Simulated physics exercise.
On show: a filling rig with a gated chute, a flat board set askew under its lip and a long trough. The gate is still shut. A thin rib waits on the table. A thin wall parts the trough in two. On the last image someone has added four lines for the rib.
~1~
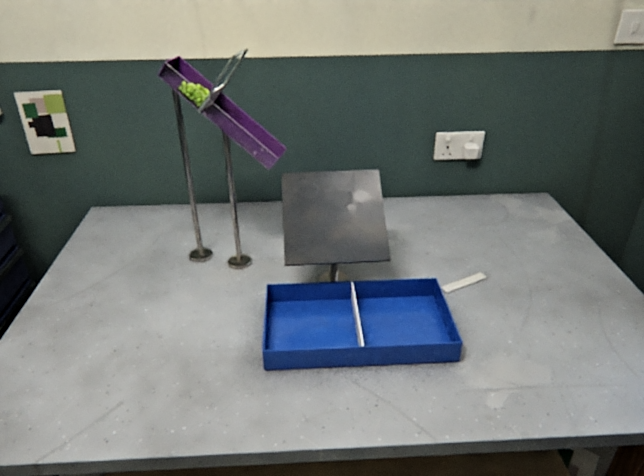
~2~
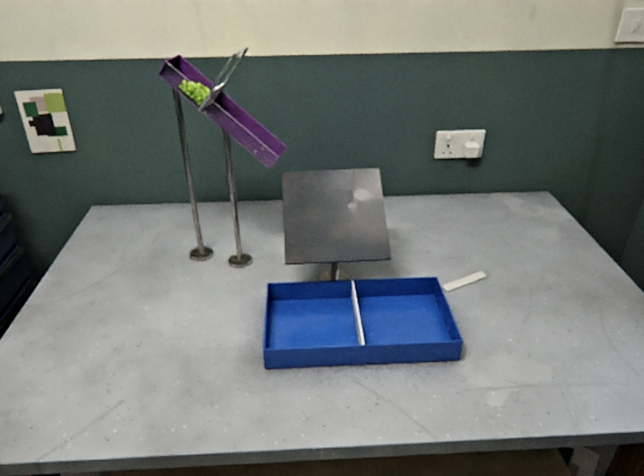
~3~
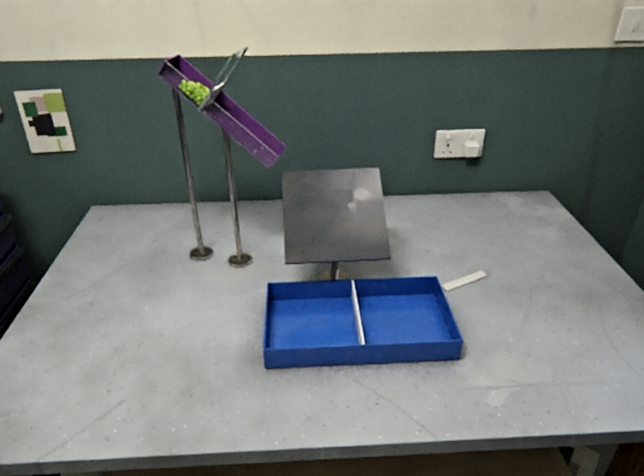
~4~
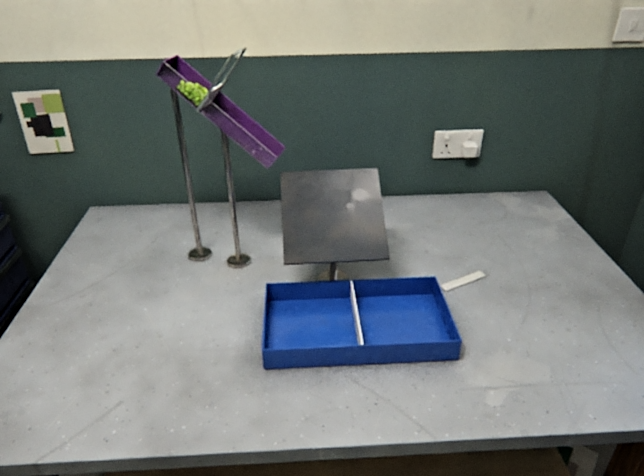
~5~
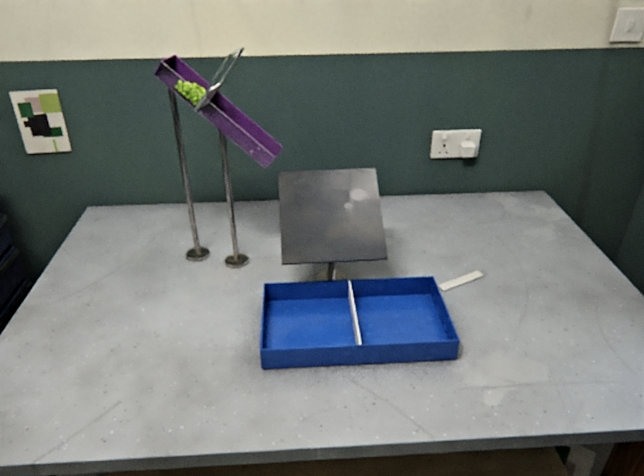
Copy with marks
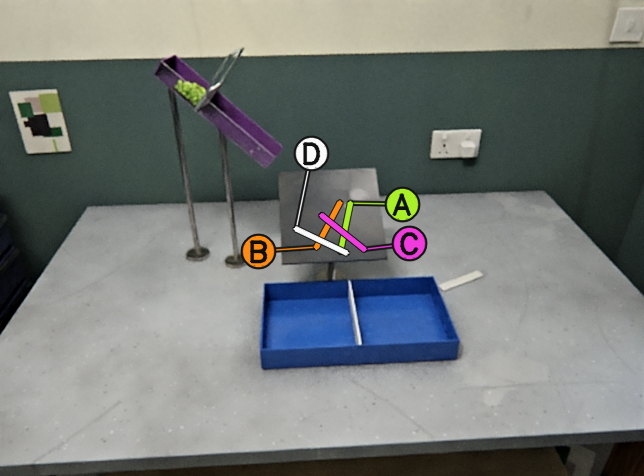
Nothing moves as green pieces sit behind a gate in a purple chute above a blue tray.
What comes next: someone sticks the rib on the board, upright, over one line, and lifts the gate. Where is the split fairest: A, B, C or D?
C beats the others.
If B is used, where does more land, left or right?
Left.
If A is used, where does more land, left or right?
More lands on the left.
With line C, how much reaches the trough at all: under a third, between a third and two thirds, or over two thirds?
Line C gives over two thirds.
On the marked copy, line A from (350, 203) to (340, 251); line B from (339, 202) to (316, 247); line C from (321, 215) to (364, 249); line D from (296, 228) to (346, 252).
With A, of what is caught, nearly all in the left half, a small part in the right.
With B, of what is caught, nearly all in the left half, a stray few in the right.
With C, of what is caught, about half in the left half, about half in the right.
With D, of what is caught, a stray few in the left half, nearly all in the right.
